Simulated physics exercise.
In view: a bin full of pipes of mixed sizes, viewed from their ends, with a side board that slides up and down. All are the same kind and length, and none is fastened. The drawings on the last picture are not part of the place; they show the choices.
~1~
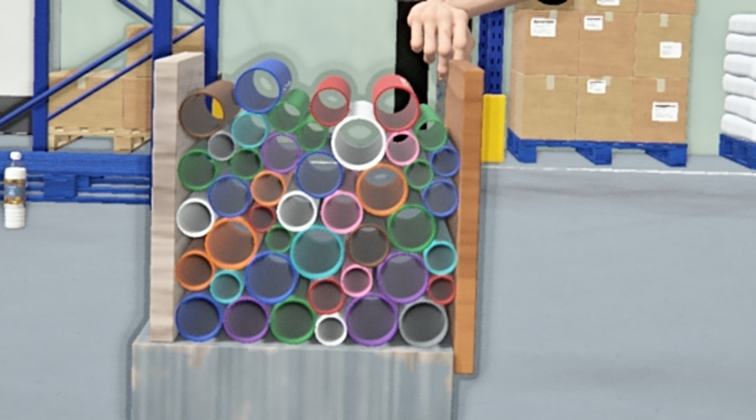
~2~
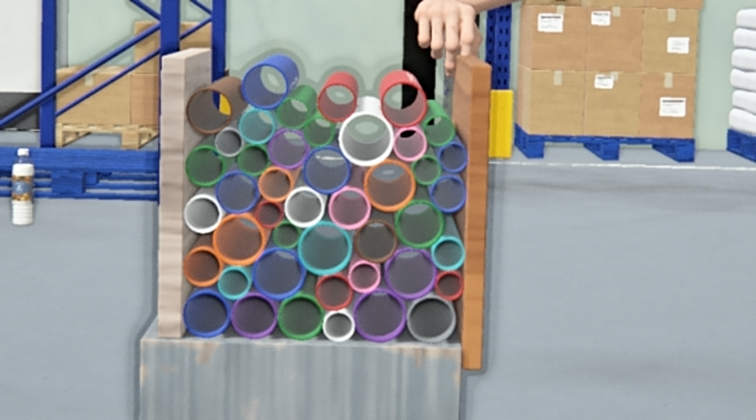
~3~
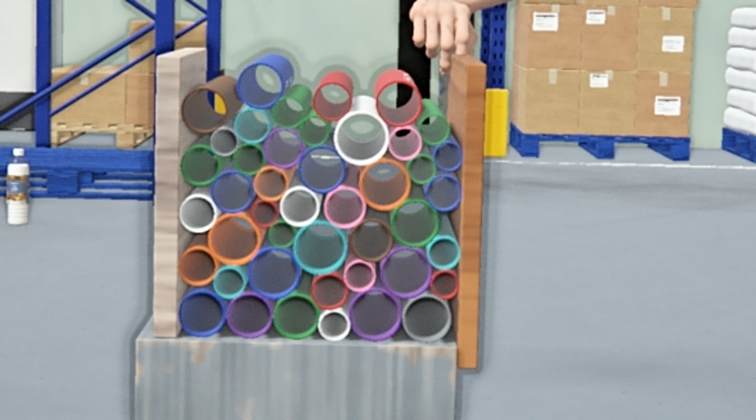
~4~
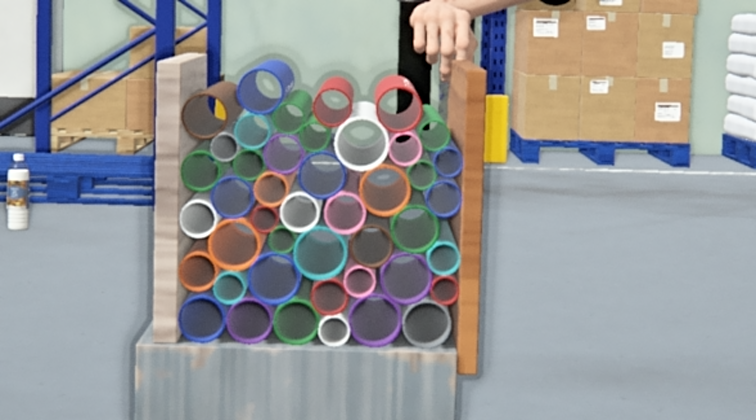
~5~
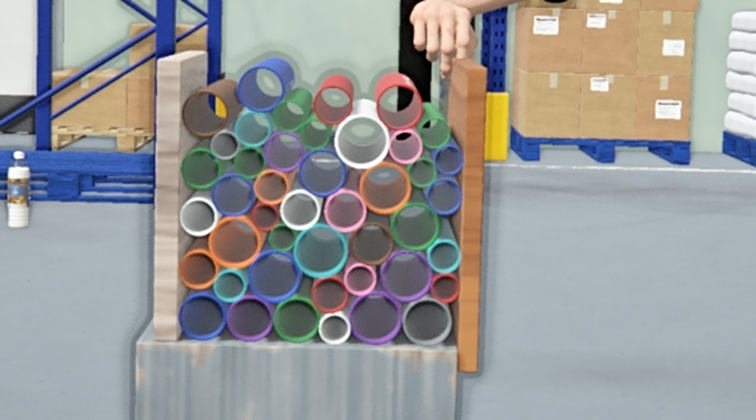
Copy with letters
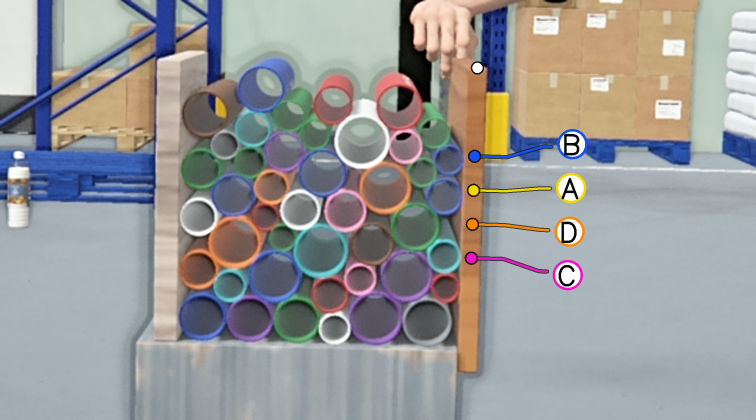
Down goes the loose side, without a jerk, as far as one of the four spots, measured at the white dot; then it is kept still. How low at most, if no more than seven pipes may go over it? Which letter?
At most to C.
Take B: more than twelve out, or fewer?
It loses fewer than twelve.
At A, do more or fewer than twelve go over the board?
It loses fewer than twelve.
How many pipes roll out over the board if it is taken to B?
The count is none.
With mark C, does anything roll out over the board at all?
At C: Yes.
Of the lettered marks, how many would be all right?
Four of the four.
On the marked copy, A at (474, 190); B at (475, 157); C at (472, 258); D at (473, 224); the white dot at (478, 68).
Taking C. A third of the way, top of the board (464, 153).
Two thirds of the way, top of the board (461, 251).
When it is over, top of the board (461, 257), six out over the board.
As for the rest, A three out over the board; B none out over the board; D three out over the board.
